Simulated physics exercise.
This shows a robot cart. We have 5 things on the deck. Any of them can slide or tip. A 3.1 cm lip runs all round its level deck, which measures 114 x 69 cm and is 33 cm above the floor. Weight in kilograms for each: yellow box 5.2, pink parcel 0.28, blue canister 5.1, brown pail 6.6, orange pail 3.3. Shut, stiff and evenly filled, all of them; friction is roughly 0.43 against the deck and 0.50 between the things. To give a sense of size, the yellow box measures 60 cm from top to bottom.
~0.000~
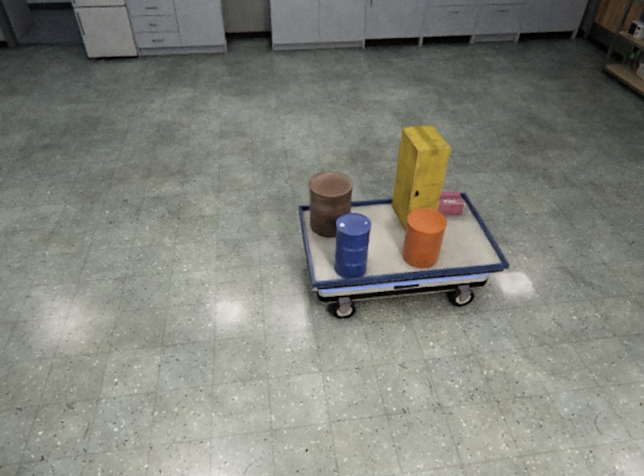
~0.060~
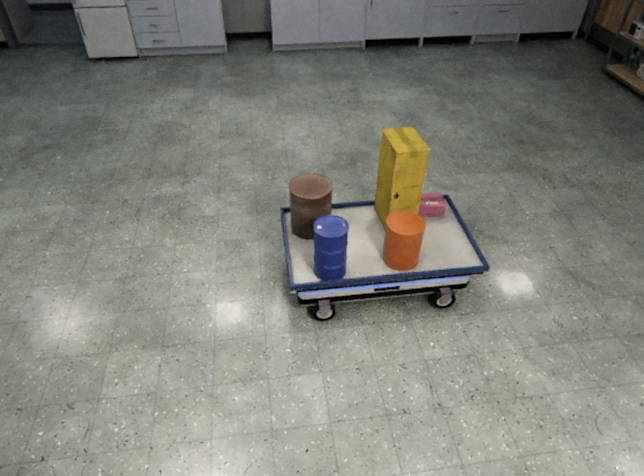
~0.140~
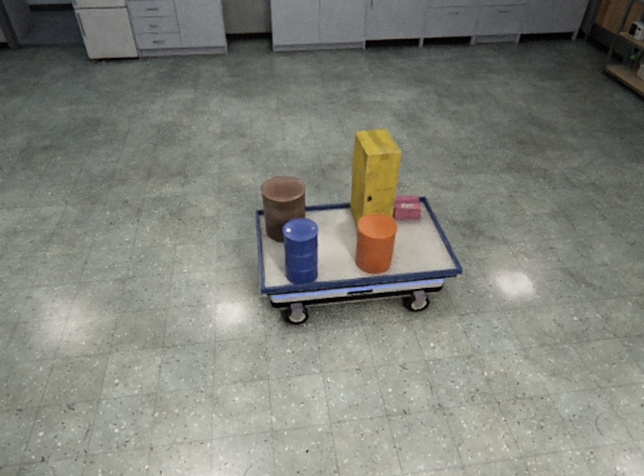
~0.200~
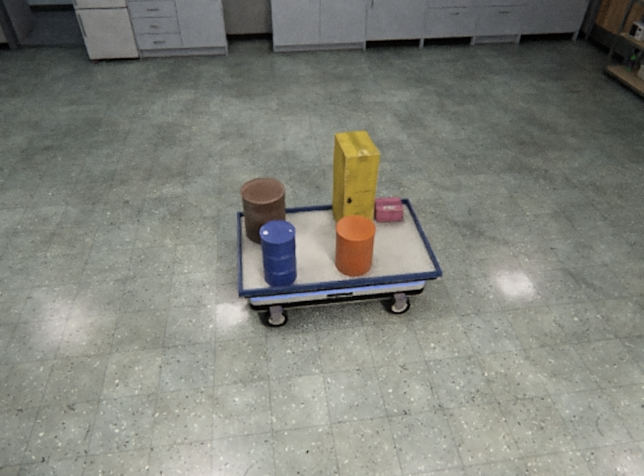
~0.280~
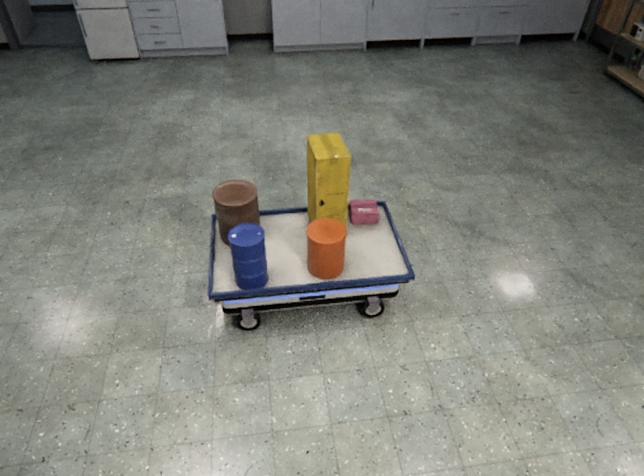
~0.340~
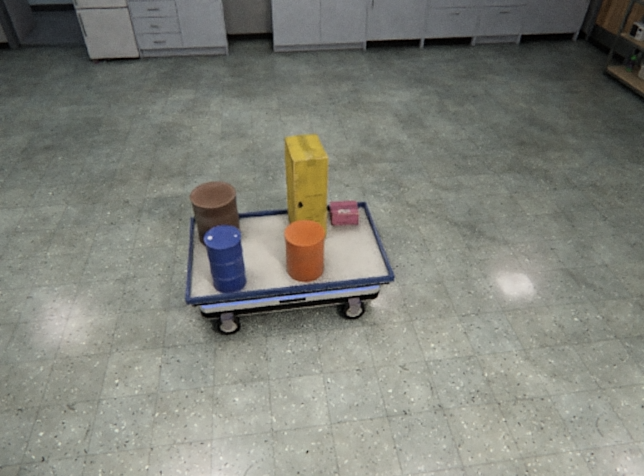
A flat cart with a raised blue rim rolls steadily leftward across a tiled floor, carrying a tall yellow box, a small pink parcel, and blue, brown and orange cylindrical containers, which keep their places on the deck.
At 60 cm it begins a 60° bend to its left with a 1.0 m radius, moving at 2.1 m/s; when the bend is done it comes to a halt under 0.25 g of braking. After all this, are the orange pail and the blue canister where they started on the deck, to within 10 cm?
One by one: The orange pail gets displaced. The blue canister gets displaced.
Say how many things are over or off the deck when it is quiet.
The number is 3.
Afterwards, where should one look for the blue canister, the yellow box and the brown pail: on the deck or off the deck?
Blue canister: Goes out of bounds; yellow box: Goes out of bounds; brown pail: Goes out of bounds.
Around 0.84 s, cart 176 cm along, turned 57°; brown pail now off the deck; blue canister at 19° to upright near (49, 433); orange pail shifted 17 cm near (160, 345).
Around 1.34 s, cart 261 cm along, turned 60°; yellow box and blue canister now off the deck; orange pail shifted 17 cm; pink parcel shifted 4 cm.
Finally (2.2 s), off the deck, yellow box, blue canister and brown pail; not toppled but over 10 cm from the start, orange pail; the last one still in place (within 10 cm).
